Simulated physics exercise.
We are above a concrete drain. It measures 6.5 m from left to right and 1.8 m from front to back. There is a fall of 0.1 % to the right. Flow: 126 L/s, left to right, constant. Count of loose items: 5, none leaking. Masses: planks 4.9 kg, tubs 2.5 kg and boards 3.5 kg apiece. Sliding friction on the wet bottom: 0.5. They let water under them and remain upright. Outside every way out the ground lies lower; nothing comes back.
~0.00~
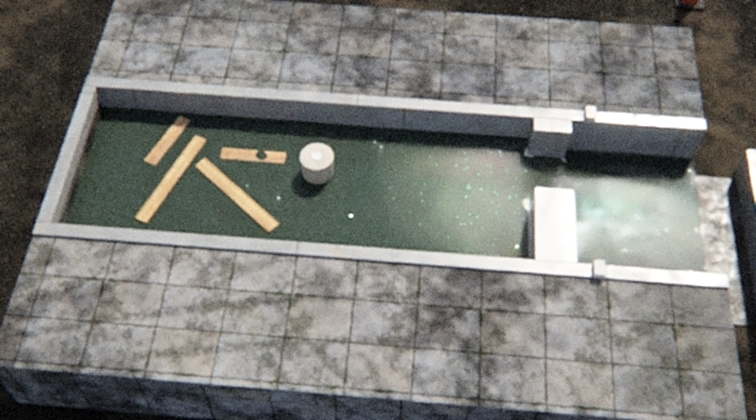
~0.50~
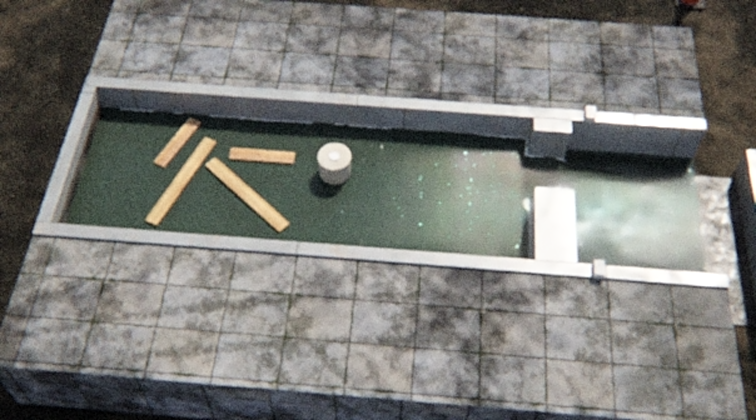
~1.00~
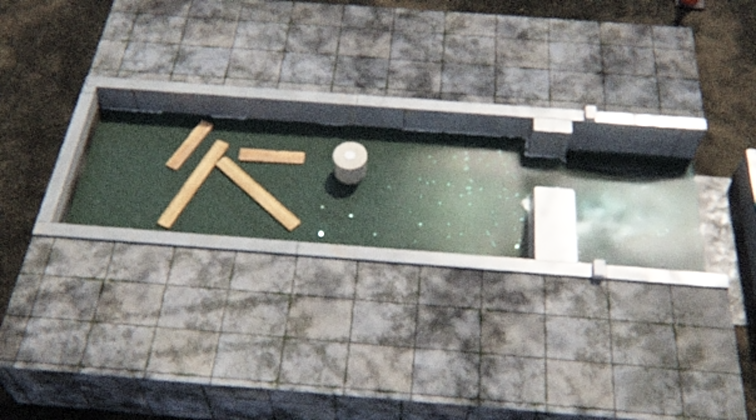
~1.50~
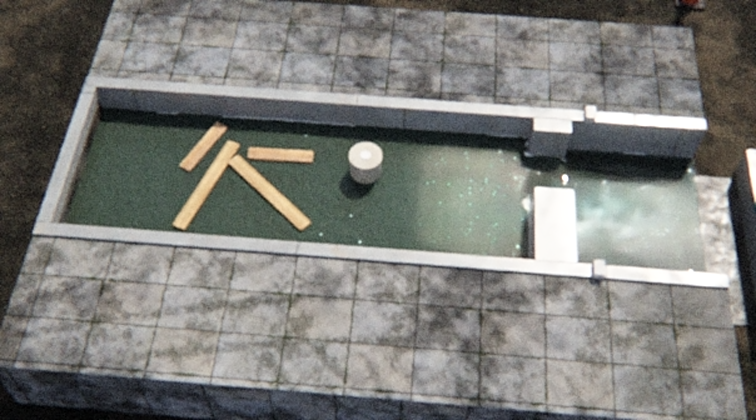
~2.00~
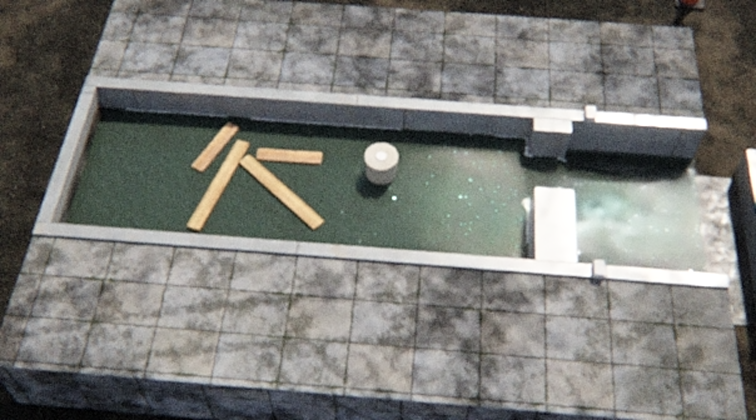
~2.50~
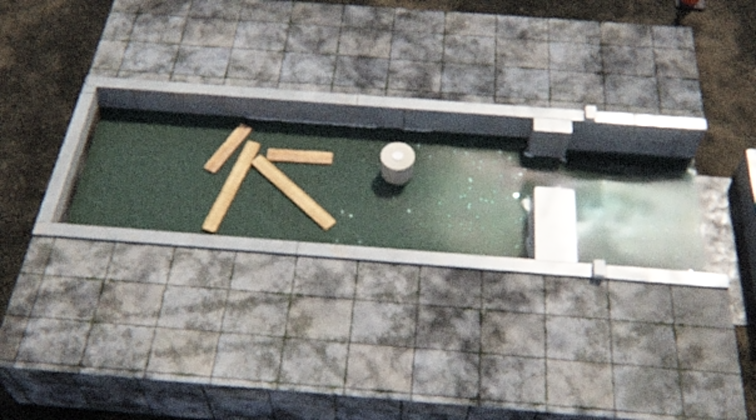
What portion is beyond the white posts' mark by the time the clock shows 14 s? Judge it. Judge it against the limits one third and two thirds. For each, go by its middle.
My call is one third to two thirds.
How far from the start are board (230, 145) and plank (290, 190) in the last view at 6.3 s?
Taking them in the order asked, 200 cm and then 150 cm.
After 3.5 s 0 of 5 are over the mark; 5 afloat.
After 6.3 s 1 of 5 are over the mark; 5 afloat.
After 10.0 s 2 of 5 are over the mark; 4 afloat.
After 14.0 s 3 of 5 are over the mark; 2 afloat.
